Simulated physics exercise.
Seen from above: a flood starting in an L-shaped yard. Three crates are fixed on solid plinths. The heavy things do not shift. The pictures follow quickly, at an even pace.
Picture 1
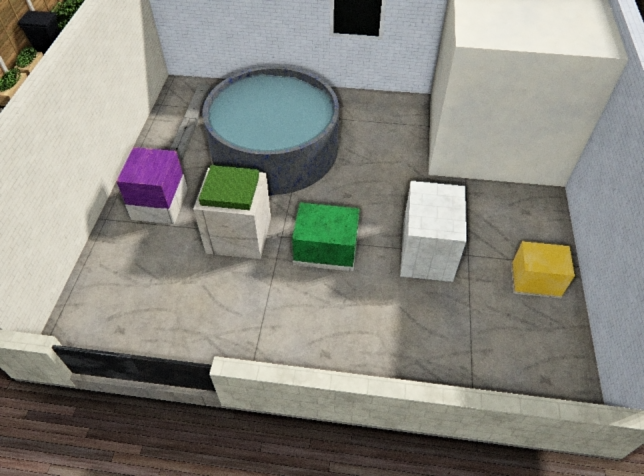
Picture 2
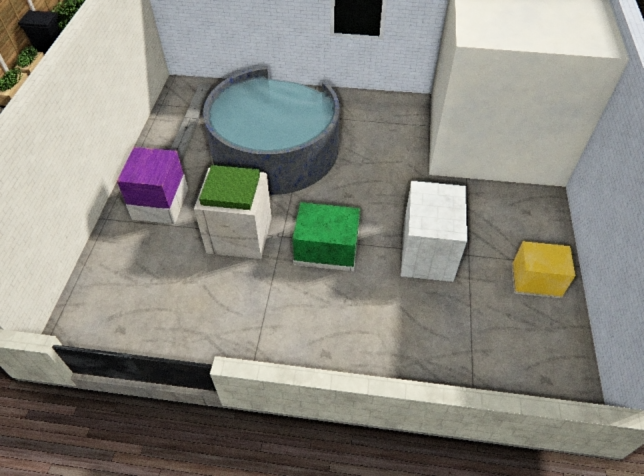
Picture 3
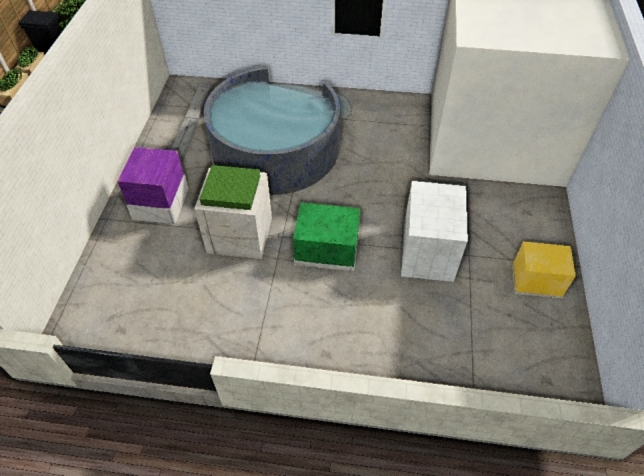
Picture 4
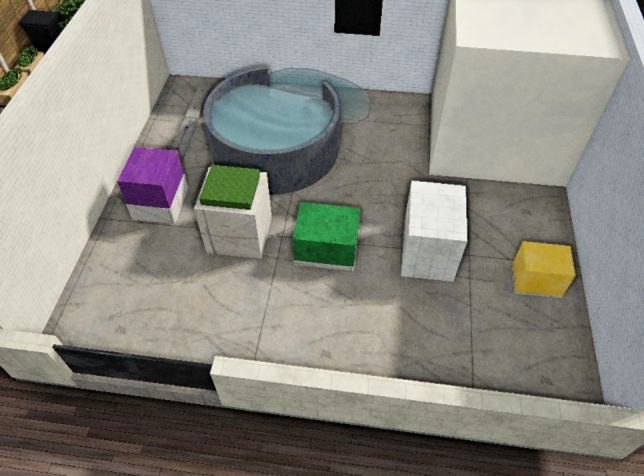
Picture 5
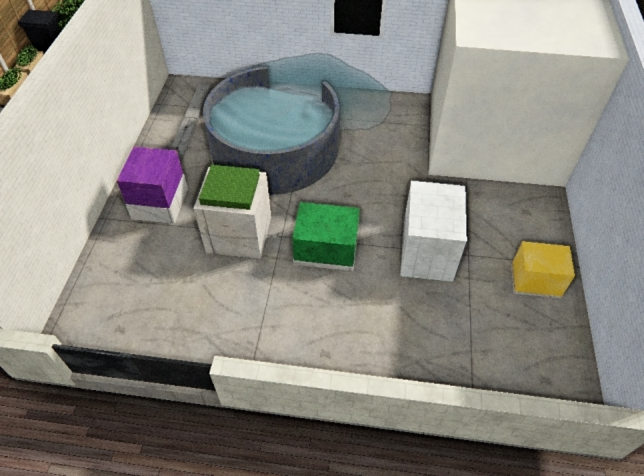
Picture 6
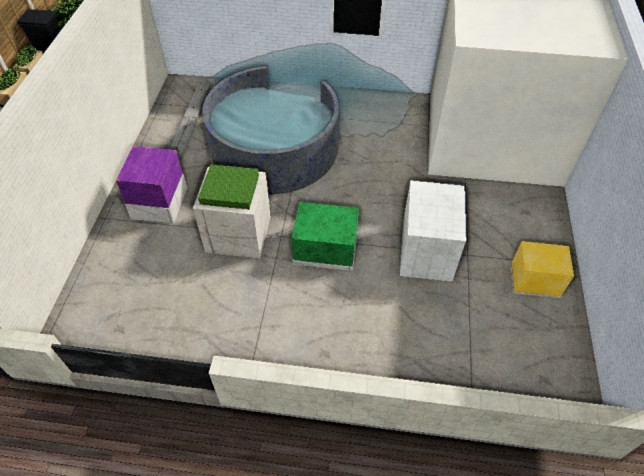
Walled paved yard with coloured blocks, a round tank's far side opening and water spreading out behind it and to the right.
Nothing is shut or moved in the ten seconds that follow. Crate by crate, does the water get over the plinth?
In the end: The green crate gets wet; the yellow crate gets wet; the purple crate stays dry.
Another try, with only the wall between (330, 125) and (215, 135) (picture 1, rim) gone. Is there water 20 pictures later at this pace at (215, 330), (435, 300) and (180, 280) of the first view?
In that order: Flooded, clear, under water.
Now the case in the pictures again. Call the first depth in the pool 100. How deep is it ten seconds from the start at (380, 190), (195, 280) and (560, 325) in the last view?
In that order: 6, 8 and 8 per cent.
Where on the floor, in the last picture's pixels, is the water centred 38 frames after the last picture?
Around (281, 195).
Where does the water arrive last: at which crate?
I say the yellow-painted one.
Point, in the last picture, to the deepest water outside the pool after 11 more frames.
At about (418, 94).
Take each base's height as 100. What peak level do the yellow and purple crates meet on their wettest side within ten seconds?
Near 180 and 60 in a hundred.
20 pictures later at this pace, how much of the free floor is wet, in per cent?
Close to 65 %.
A moment on, water covers 15 % of the floor; the green crate not reached, the yellow crate not reached, the purple crate not reached.
Next, water covers 30 % of the floor; the green crate water round its plinth, the yellow crate not reached, the purple crate water round its plinth.
Then, water covers 65 % of the floor; the green crate water round its plinth, the yellow crate water round its plinth, the purple crate water round its plinth.
Later, water covers 90 % of the floor; the green crate water round its plinth, the yellow crate water round its plinth, the purple crate water round its plinth.
In the end, water covers 100 % of the floor; the green crate was topped, the yellow crate was topped, the purple crate stayed above the water.
